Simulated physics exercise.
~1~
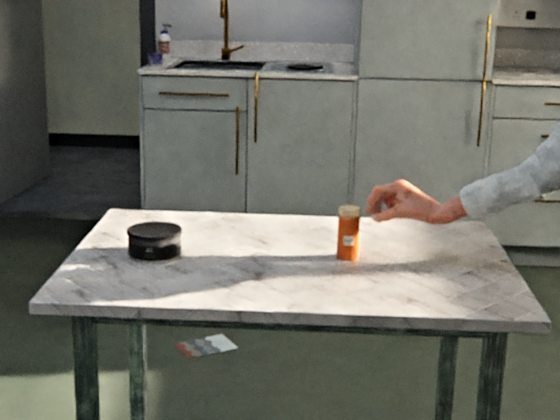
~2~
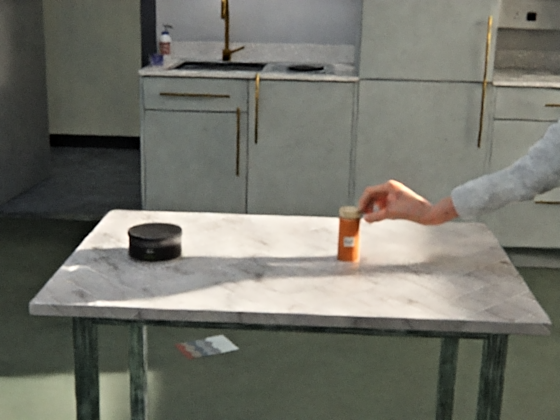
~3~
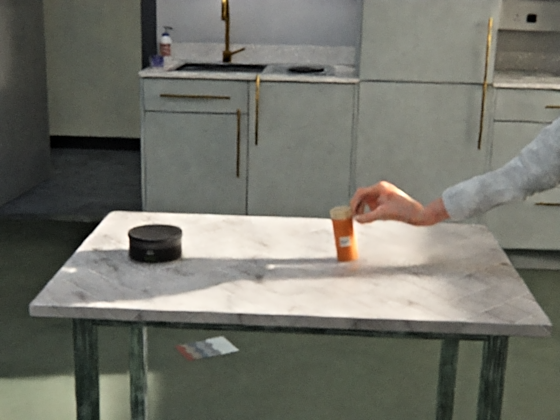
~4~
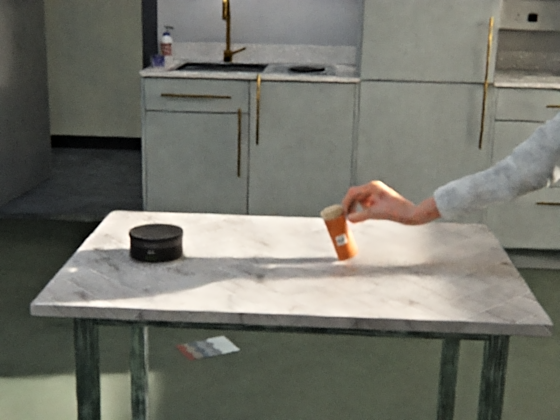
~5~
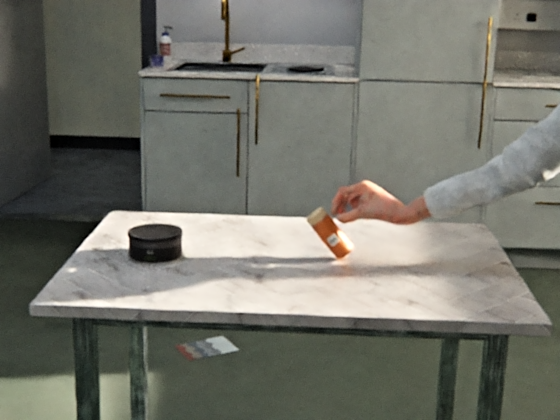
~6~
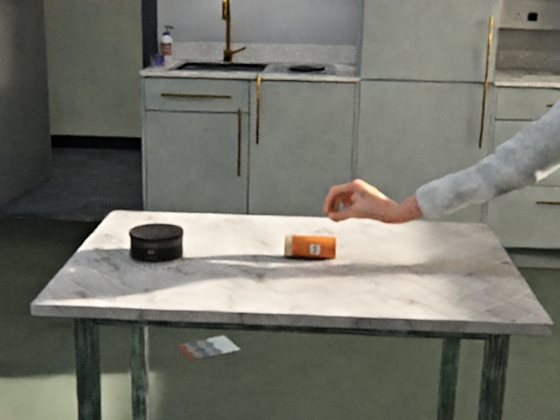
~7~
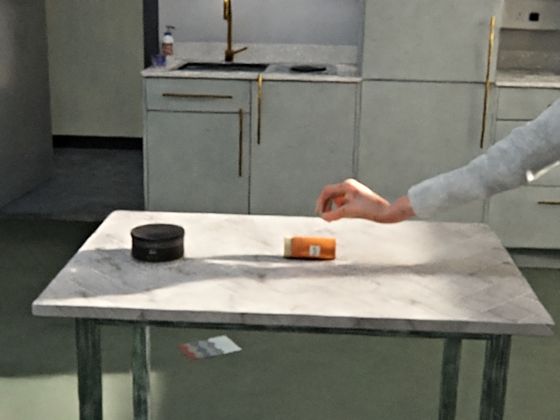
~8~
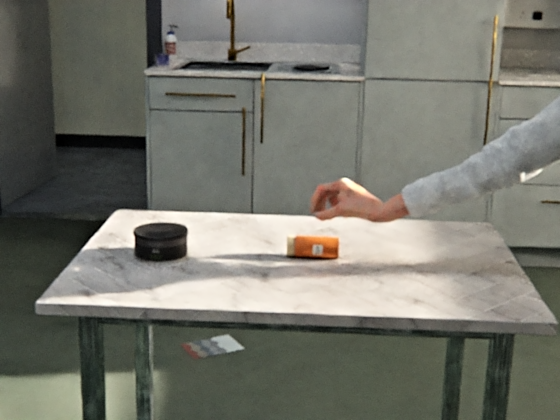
The orange shaker stood upright on a marble-topped table near a black tub until a hand pushed its upper part to the left; it leaned further and further, toppled over, and ended up lying still on its side, the hand hovering nearby.
